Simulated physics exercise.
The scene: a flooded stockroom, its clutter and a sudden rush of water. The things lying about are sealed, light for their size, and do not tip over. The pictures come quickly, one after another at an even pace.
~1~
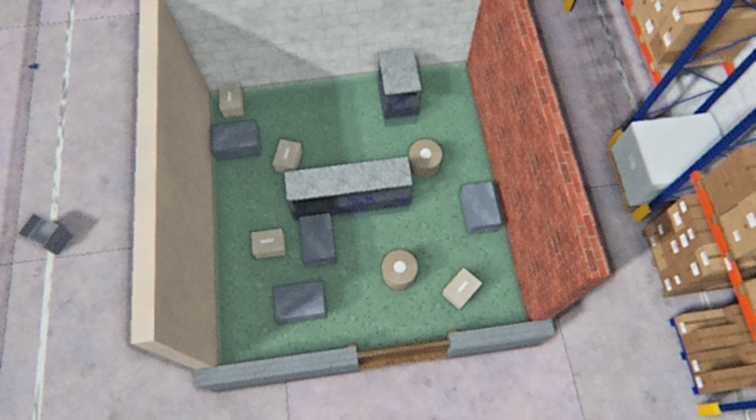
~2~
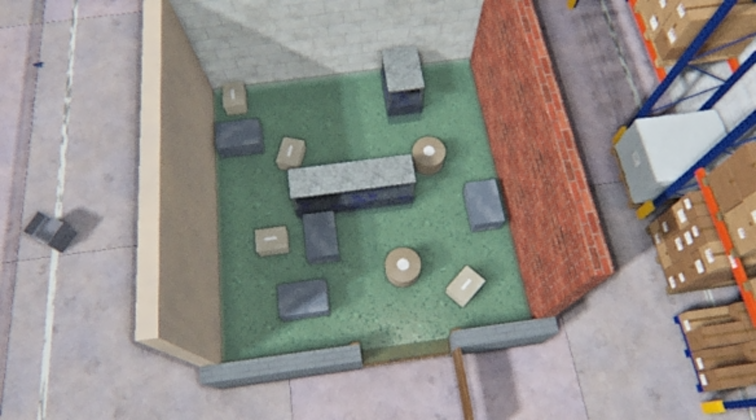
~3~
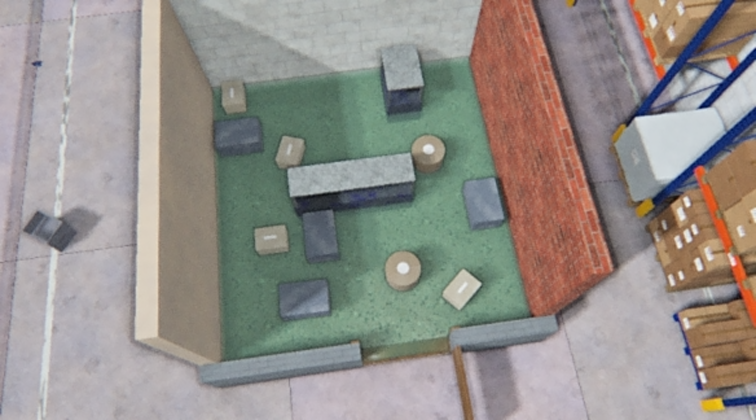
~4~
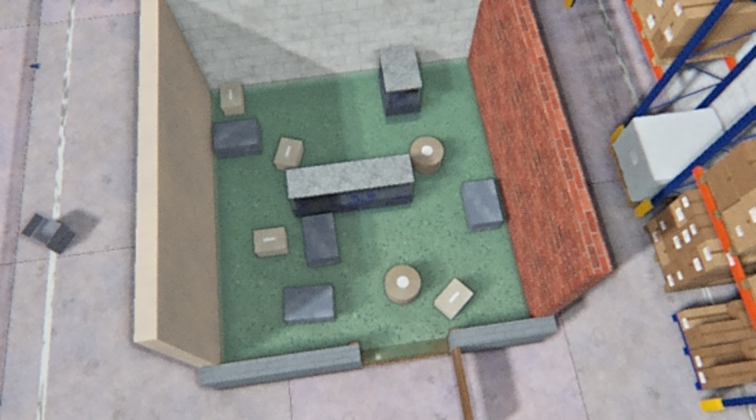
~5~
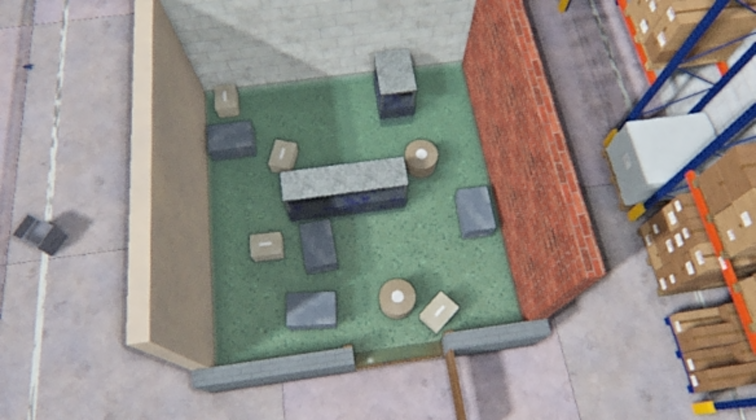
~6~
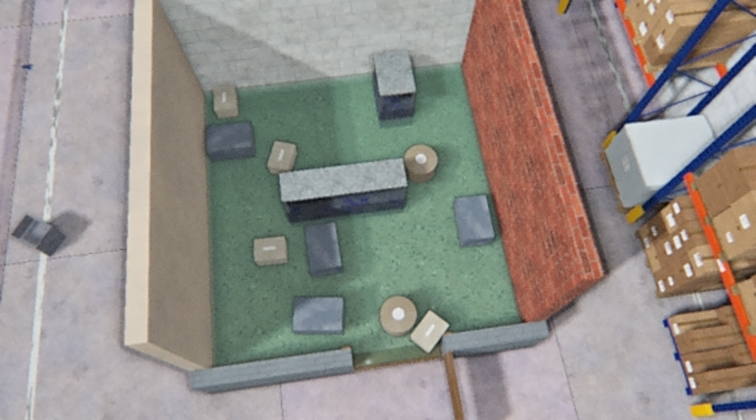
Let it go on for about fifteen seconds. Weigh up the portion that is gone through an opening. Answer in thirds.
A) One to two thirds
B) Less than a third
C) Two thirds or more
The answer is C.
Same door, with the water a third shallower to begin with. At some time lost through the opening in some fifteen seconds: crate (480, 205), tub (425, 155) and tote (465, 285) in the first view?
First flushed away, then flushed away, then flushed away.
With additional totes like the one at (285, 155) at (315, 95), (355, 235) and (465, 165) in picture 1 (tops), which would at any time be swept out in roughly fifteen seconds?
The first does not leave, the second leaves, and the third leaves.
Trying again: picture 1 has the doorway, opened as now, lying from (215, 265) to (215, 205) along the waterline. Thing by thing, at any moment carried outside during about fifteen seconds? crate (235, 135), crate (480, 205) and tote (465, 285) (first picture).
Taken in that order, the answers are swept away, not lost, not lost.
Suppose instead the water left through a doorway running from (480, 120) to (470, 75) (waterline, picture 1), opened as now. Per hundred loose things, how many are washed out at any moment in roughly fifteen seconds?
20 per cent or so.
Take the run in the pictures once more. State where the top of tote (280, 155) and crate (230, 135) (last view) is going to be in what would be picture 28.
My guess is close to (290, 277), then close to (230, 221).
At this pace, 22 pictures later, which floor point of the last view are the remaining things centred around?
What remains is centred near (252, 213).
A moment on, 2 of 10 are out; 8 afloat.
Next, 3 of 10 are out; 7 afloat.
Later, 7 of 10 are out; 3 afloat.
In the end, 7 of 10 are out; 3 afloat.
